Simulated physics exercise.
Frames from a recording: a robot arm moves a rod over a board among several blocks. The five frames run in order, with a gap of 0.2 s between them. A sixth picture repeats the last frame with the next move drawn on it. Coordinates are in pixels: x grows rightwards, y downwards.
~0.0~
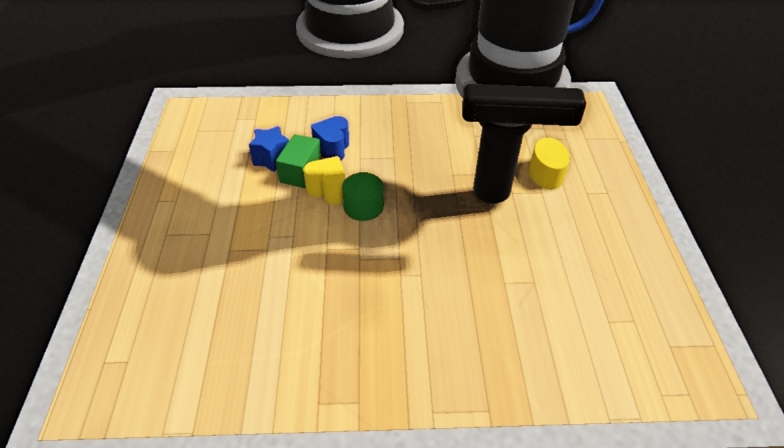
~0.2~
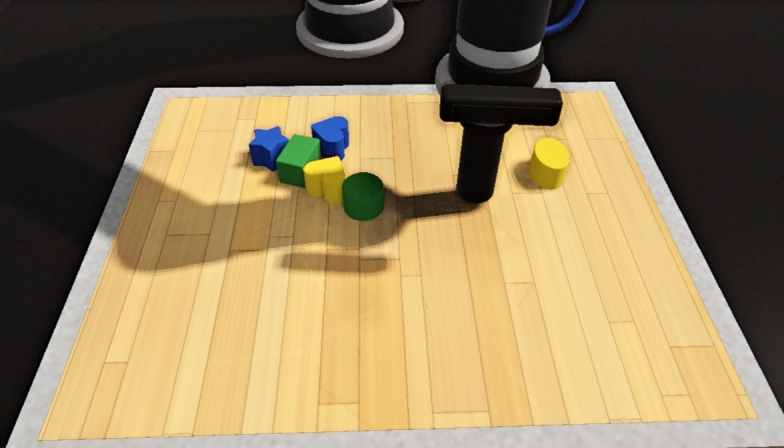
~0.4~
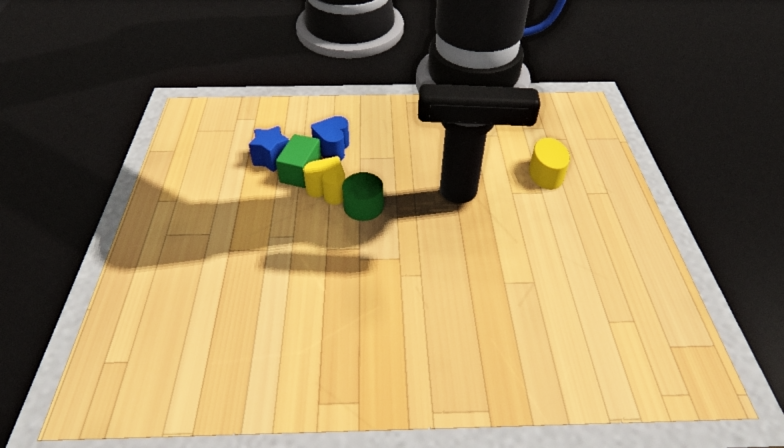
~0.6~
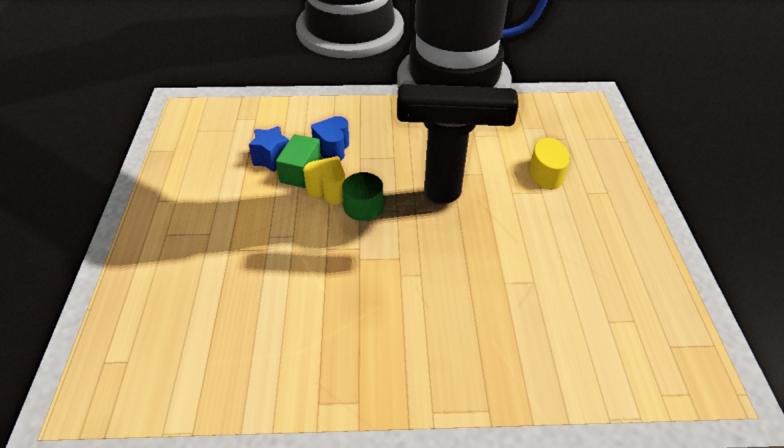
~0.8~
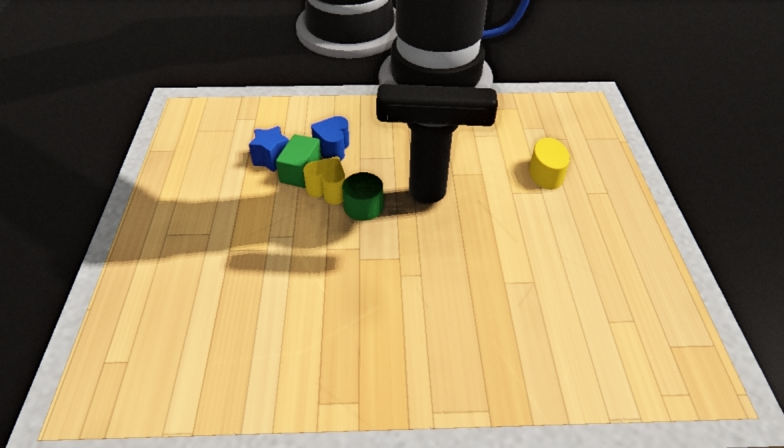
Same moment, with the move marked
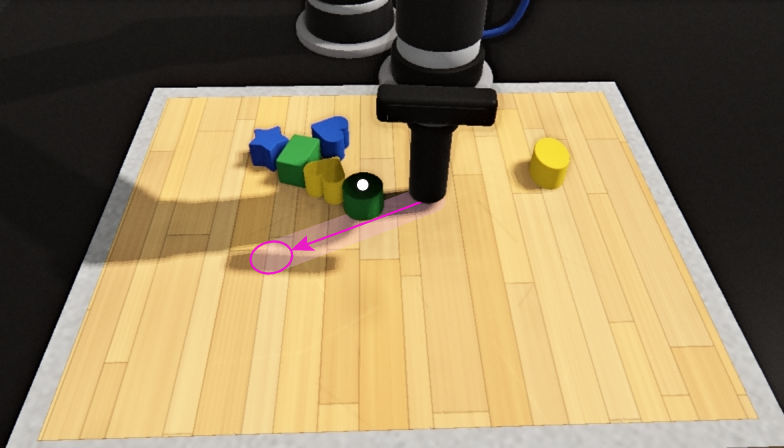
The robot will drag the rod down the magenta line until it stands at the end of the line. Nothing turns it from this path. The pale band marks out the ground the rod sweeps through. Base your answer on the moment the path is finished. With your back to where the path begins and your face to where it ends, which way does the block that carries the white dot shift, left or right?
The shift is to the right of that direction.
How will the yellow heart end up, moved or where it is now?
The yellow heart will not stay where it is.
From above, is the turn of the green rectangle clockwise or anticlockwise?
Its rotation is clockwise.
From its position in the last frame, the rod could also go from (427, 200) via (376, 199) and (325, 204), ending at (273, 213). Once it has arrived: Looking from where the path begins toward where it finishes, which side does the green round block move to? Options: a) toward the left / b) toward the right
That would be a.
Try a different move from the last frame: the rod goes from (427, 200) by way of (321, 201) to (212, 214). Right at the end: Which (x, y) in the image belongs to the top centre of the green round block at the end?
My best guess is (289, 212).
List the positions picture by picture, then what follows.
In the first frame, rod tip (492, 190); block tops, blue star (268, 137); green rectangle (298, 149); yellow heart (326, 169); green round block (363, 185).
In the second frame, rod (475, 191); blocks unchanged.
In the third frame, rod (458, 191); blocks unchanged.
In the fourth frame, rod (443, 191); blocks unchanged.
In the fifth frame, rod (427, 191); blue star (268, 137); green rectangle (298, 149); yellow heart (326, 169); green round block (363, 185).
Path on the board, from (427, 200) to (271, 257); the dot is on the green round block.
The first path, step by step. One third of the way, rod (378, 209); green rectangle (292, 147), turned 25° clockwise; yellow heart (310, 169), turned 15° clockwise; green round block (338, 191).
Two thirds of the way, rod (325, 228); blue star (265, 134); green rectangle (290, 146), turned 30° clockwise; yellow heart (291, 175), turned 75° clockwise; green round block (286, 204).
At the end, rod (269, 248); blue star (265, 134); green rectangle (290, 146), turned 30° clockwise; yellow heart (290, 175), turned 80° clockwise; green round block (261, 205).
